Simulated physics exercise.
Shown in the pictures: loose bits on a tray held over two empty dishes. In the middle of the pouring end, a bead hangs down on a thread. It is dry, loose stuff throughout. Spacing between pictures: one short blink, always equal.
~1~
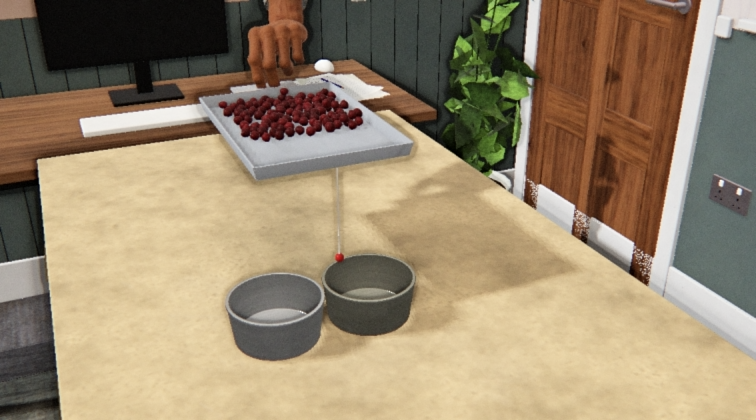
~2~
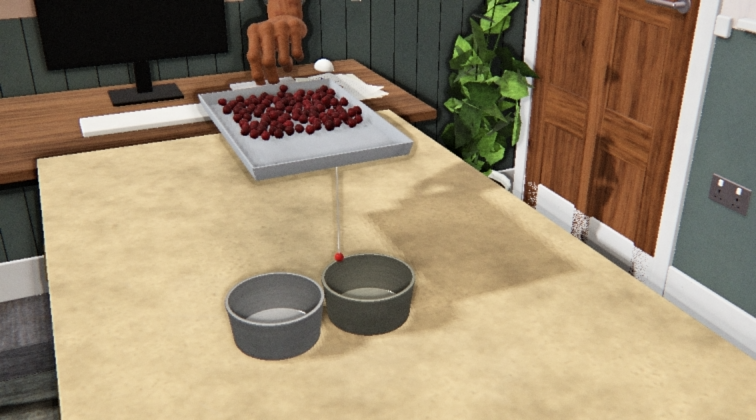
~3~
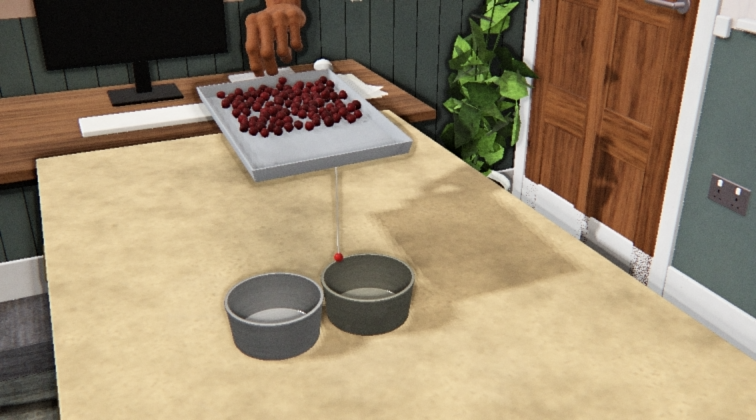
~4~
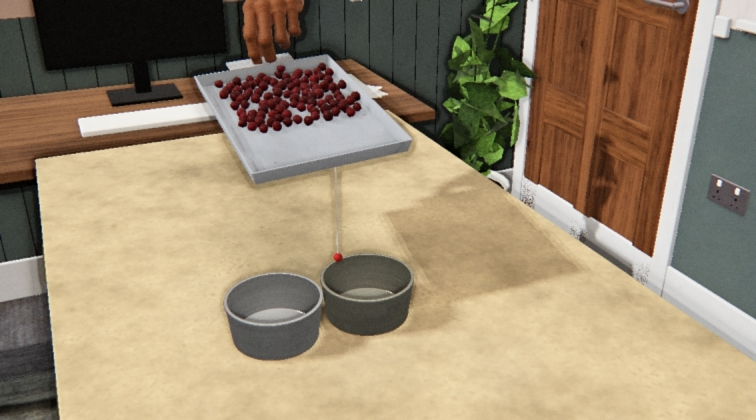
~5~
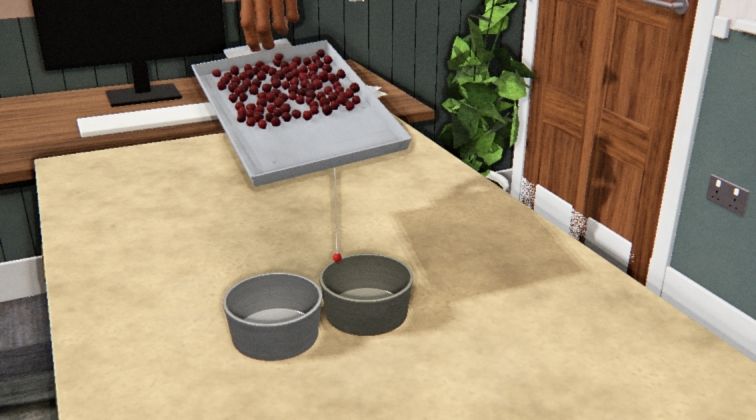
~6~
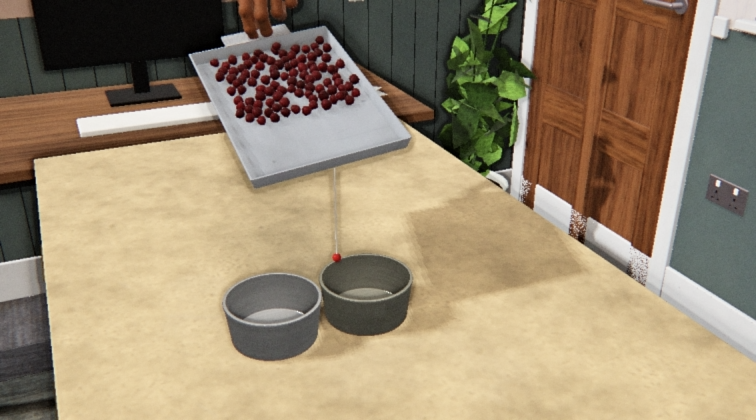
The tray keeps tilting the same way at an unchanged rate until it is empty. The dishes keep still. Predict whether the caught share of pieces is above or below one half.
Above one half.
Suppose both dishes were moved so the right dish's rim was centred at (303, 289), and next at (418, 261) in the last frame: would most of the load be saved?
Past half, then shy of half.
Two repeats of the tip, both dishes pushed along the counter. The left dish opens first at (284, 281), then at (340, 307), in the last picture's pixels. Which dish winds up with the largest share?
First try, the one on the left; second try, the one on the left.
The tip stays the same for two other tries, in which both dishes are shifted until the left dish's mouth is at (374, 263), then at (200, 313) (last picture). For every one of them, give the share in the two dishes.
Trial 1 about 0 %, trial 2 about 70 %.
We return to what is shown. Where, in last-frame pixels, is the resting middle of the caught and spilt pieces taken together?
About pixel (283, 331).
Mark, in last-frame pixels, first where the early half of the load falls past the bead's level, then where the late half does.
I'd say around (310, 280) at first, then around (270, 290).
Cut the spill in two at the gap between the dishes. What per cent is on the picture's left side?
About 40 percent.
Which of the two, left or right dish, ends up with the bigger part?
The fuller one is the left side.
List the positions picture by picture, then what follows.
In the first picture, corners of the pouring end (256, 166) and (409, 142), level; middle of the load (297, 115), dried cherries; left dish (291, 338); right dish (387, 314); bead on its thread (340, 257).
In the second picture, corners of the pouring end (256, 166) and (409, 141), level; middle of the load (296, 113).
In the third picture, corners of the pouring end (255, 168) and (408, 140), tipped barely, lowest at the left corner; middle of the load (295, 107).
In the fourth picture, corners of the pouring end (254, 171) and (408, 138), tipped a little, lowest at the left corner; middle of the load (294, 98).
In the fifth picture, corners of the pouring end (254, 174) and (407, 137), tipped a little, lowest at the left corner; middle of the load (293, 90).
In the sixth picture, corners of the pouring end (254, 177) and (407, 136), tipped clearly, lowest at the left corner; middle of the load (292, 82); left dish (288, 338); right dish (385, 314).
Just after the last frame, tray tipped steeply; the larger part on the tray; just a few in the left dish; just a few outside both; about a tenth in the air.
A moment on, tray tipped right over; the larger part on the tray; about a tenth in the left dish; just a few in the right dish; about a tenth outside both; just a few in the air.
Further on, tray tipped past a quarter turn; roughly two thirds in the left dish; about a tenth in the right dish; roughly a quarter outside both.
When it is over, tray tipped past a quarter turn; roughly two thirds in the left dish; about a tenth in the right dish; roughly a quarter outside both.
